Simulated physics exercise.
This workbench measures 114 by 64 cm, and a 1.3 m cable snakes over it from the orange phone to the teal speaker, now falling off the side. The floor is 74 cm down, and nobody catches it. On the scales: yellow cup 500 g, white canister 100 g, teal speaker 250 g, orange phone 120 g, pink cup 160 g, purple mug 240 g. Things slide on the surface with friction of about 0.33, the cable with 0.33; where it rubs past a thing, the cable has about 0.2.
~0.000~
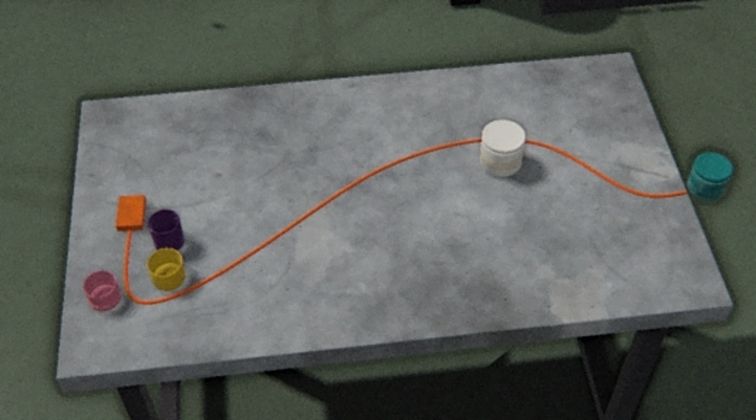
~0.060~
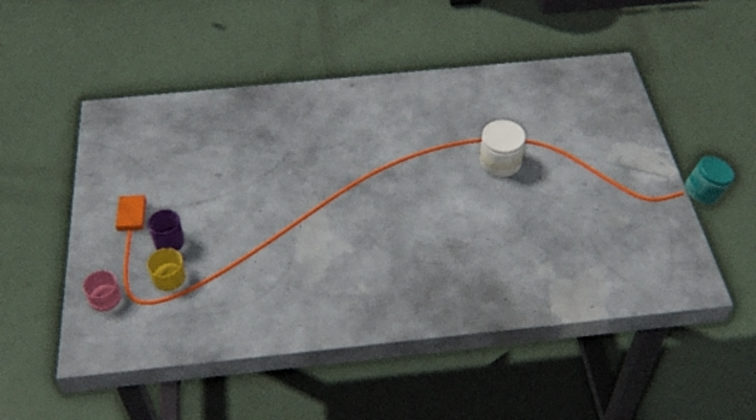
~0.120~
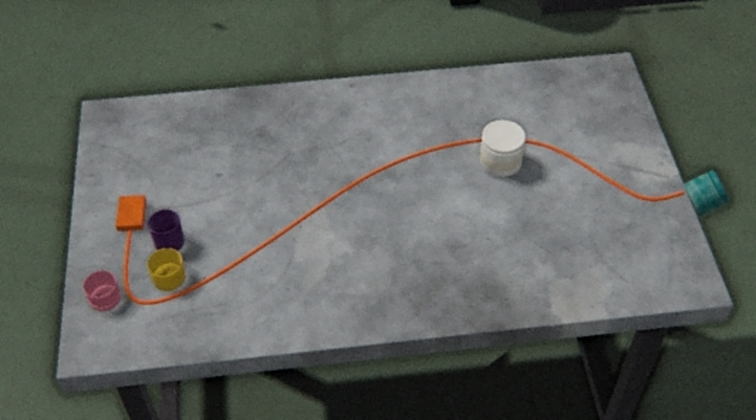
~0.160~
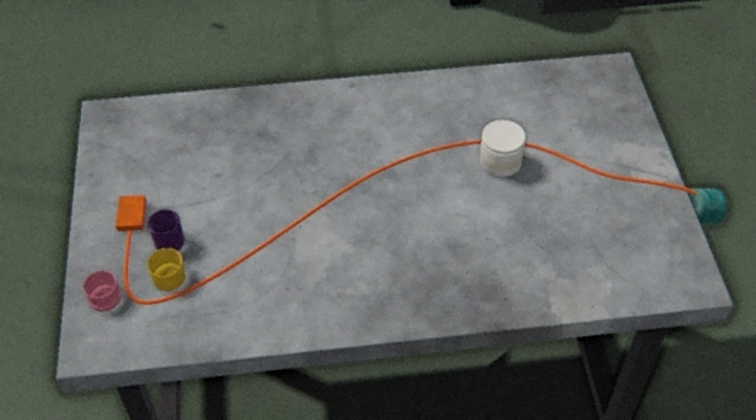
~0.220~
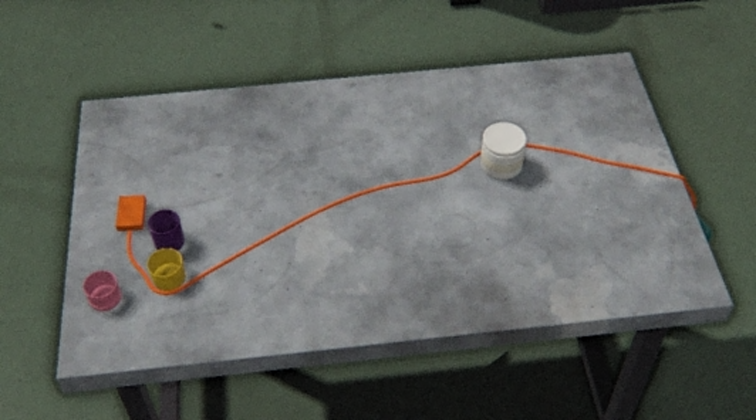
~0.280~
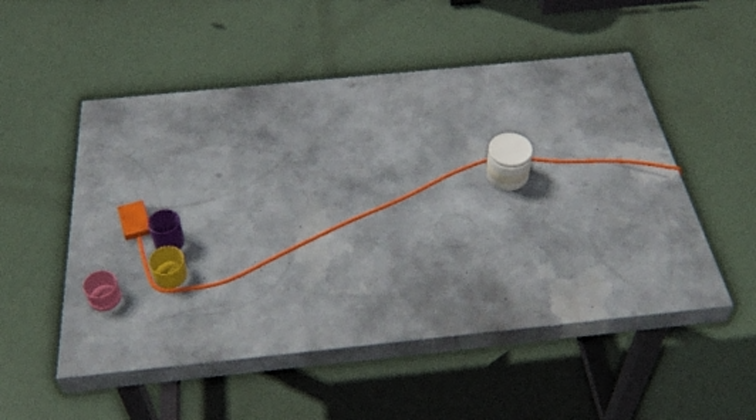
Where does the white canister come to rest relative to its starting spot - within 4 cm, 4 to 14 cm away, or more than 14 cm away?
It comes to rest more than 14 cm away.
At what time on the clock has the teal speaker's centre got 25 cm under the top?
Near 0.34 seconds.
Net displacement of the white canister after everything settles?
About: White canister 25 cm.
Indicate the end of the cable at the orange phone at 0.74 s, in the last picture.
Around (174, 285).
By 0.5 s, the cable's tail end at (159, 282); white canister 22 cm off its start, orange phone 14 cm off its start, teal speaker over the edge.
By 0.7 s, the cable's tail end at (174, 285); white canister 27 cm off its start, orange phone 19 cm off its start, teal speaker over the edge.
By 1.0 s, the cable's tail end at (214, 296); white canister 27 cm off its start at (569, 244), orange phone 23 cm off its start at (190, 297), teal speaker over the edge.
By 1.2 s, the cable's tail end at (323, 275); white canister 27 cm off its start, orange phone 35 cm off its start, teal speaker over the edge.
By 2.4 s, the cable's tail end at (458, 244); white canister 27 cm off its start at (569, 244), orange phone 56 cm off its start at (438, 245), teal speaker over the edge, yellow cup 3 cm off its start at (178, 254).
